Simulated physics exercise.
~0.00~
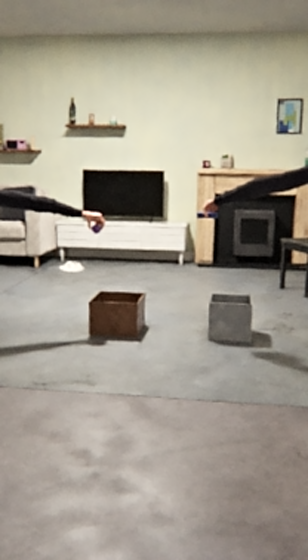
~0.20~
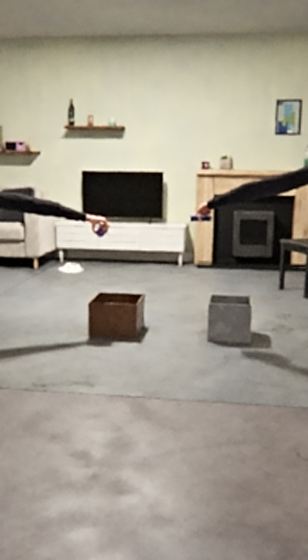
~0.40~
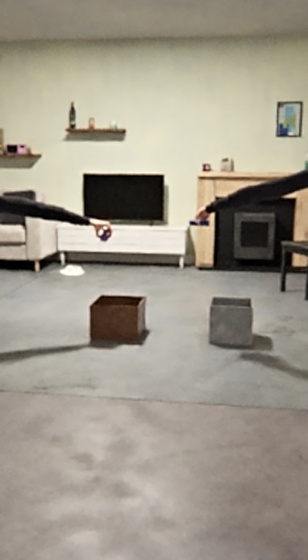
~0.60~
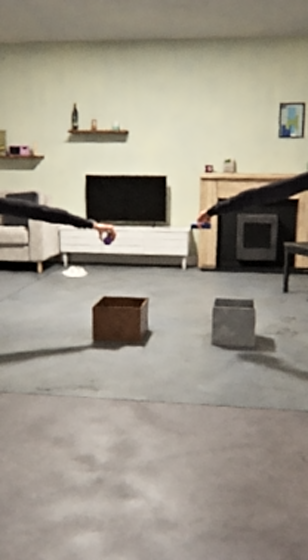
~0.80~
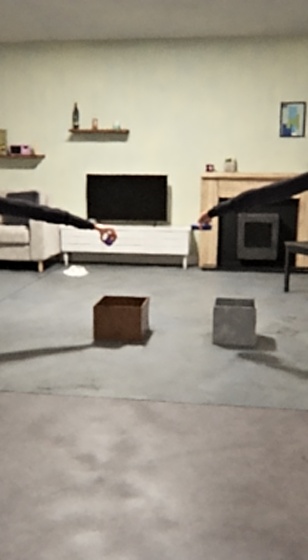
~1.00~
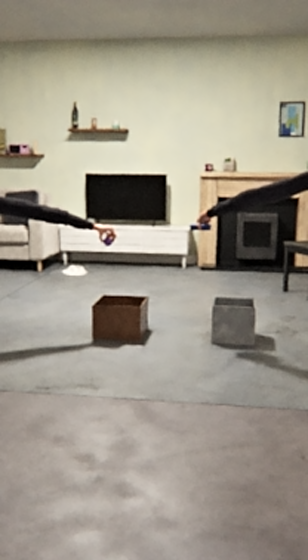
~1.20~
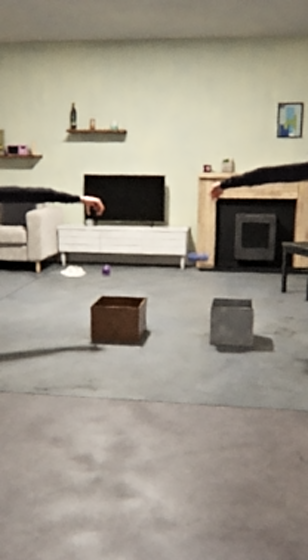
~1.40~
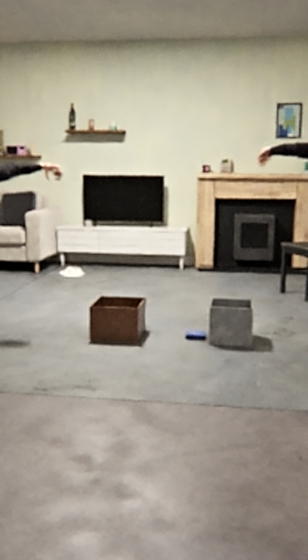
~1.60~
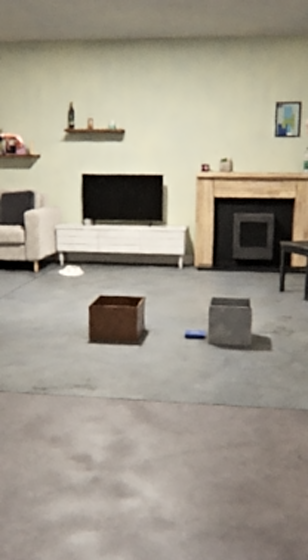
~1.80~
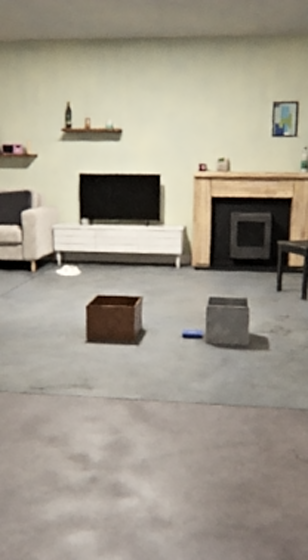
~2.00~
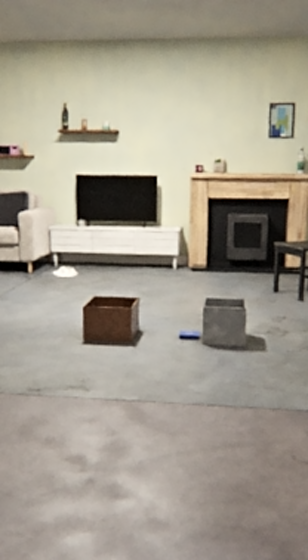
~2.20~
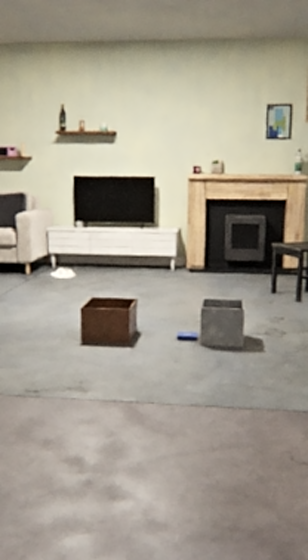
At the start, two arms reach in from opposite sides of a living room, the left hand holding a small purple onion and the right a blue case, with two open boxes on the grey floor. The hands shift slightly, then hold nearly still above the brown box and the grey one. Both let go, and the onion and case drop as the arms draw back. The onion goes into the brown box on the left, while the case misses and lands on the floor just left of the grey box. The arms leave, and the case stays lying there.
